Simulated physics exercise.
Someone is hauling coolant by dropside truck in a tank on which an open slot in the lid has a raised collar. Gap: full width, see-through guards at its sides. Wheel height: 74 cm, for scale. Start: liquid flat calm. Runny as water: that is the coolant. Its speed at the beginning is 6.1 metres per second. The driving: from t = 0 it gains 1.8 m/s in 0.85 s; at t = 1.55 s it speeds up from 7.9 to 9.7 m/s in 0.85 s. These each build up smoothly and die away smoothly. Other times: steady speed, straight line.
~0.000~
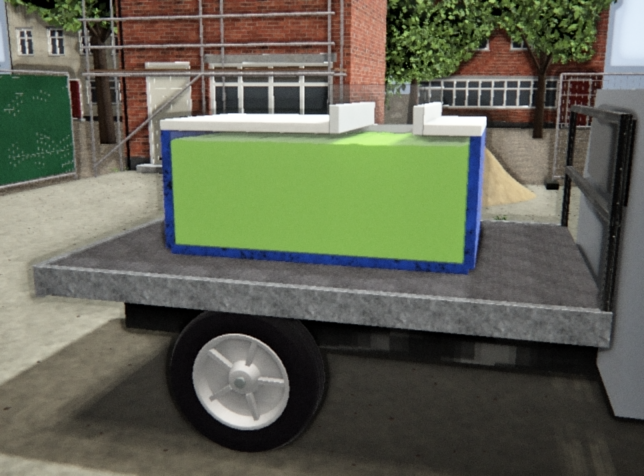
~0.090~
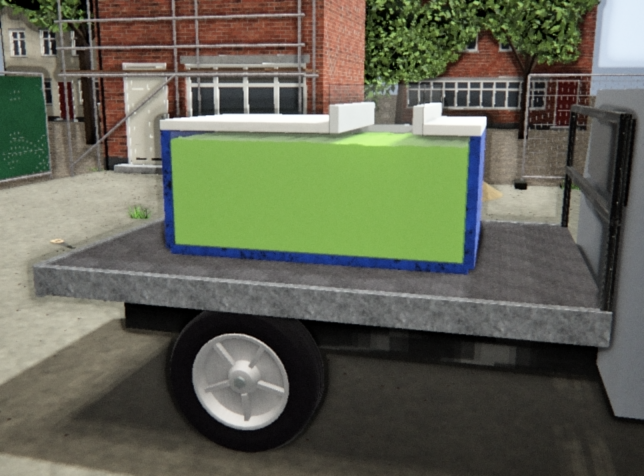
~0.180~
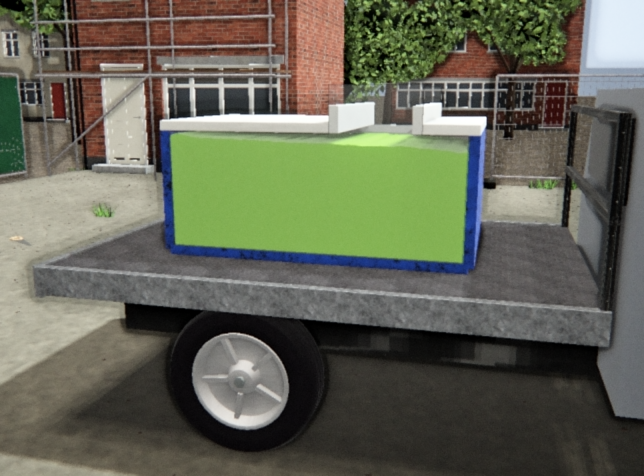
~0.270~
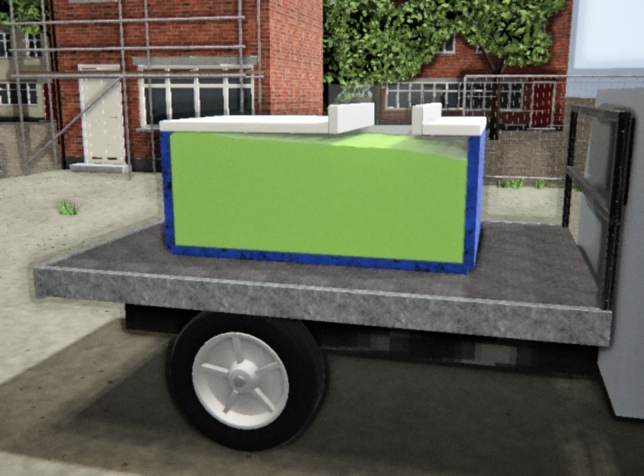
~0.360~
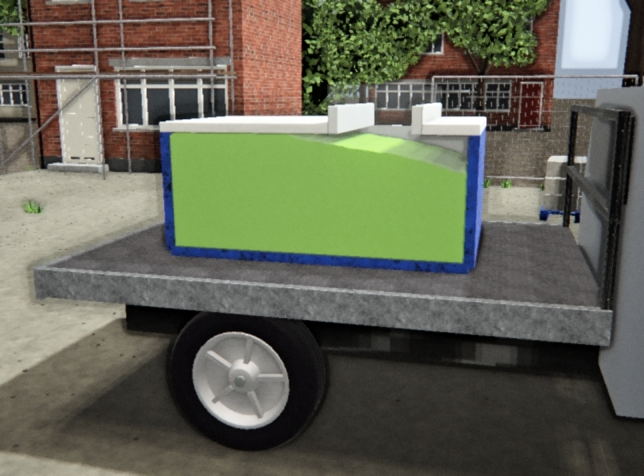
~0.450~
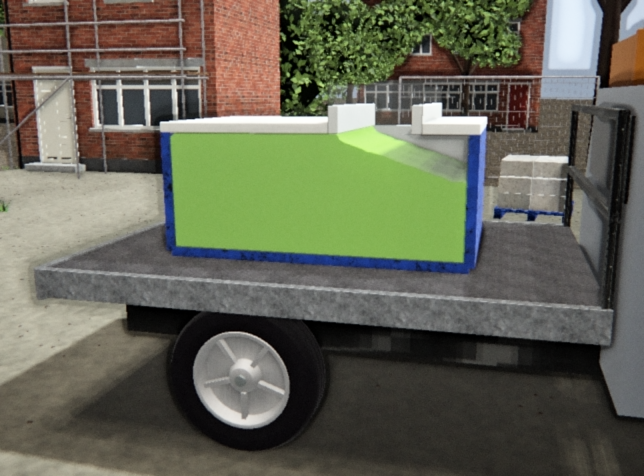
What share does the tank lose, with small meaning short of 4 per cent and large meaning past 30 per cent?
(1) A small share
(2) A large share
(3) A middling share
A small share (1).
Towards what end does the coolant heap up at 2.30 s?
Rearward.
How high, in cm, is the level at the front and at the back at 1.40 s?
Around 58 cm toward the front, with 52 cm behind.
After 1.40 s the surface stands 52 cm at the back and 58 cm at the front; nothing has left.
After 2.30 s the surface stands 59 cm at the back and 39 cm at the front; nothing has left.
After 3.20 s the surface stands 48 cm at the back and 56 cm at the front; nothing has left.
After 5.28 s nothing has left.
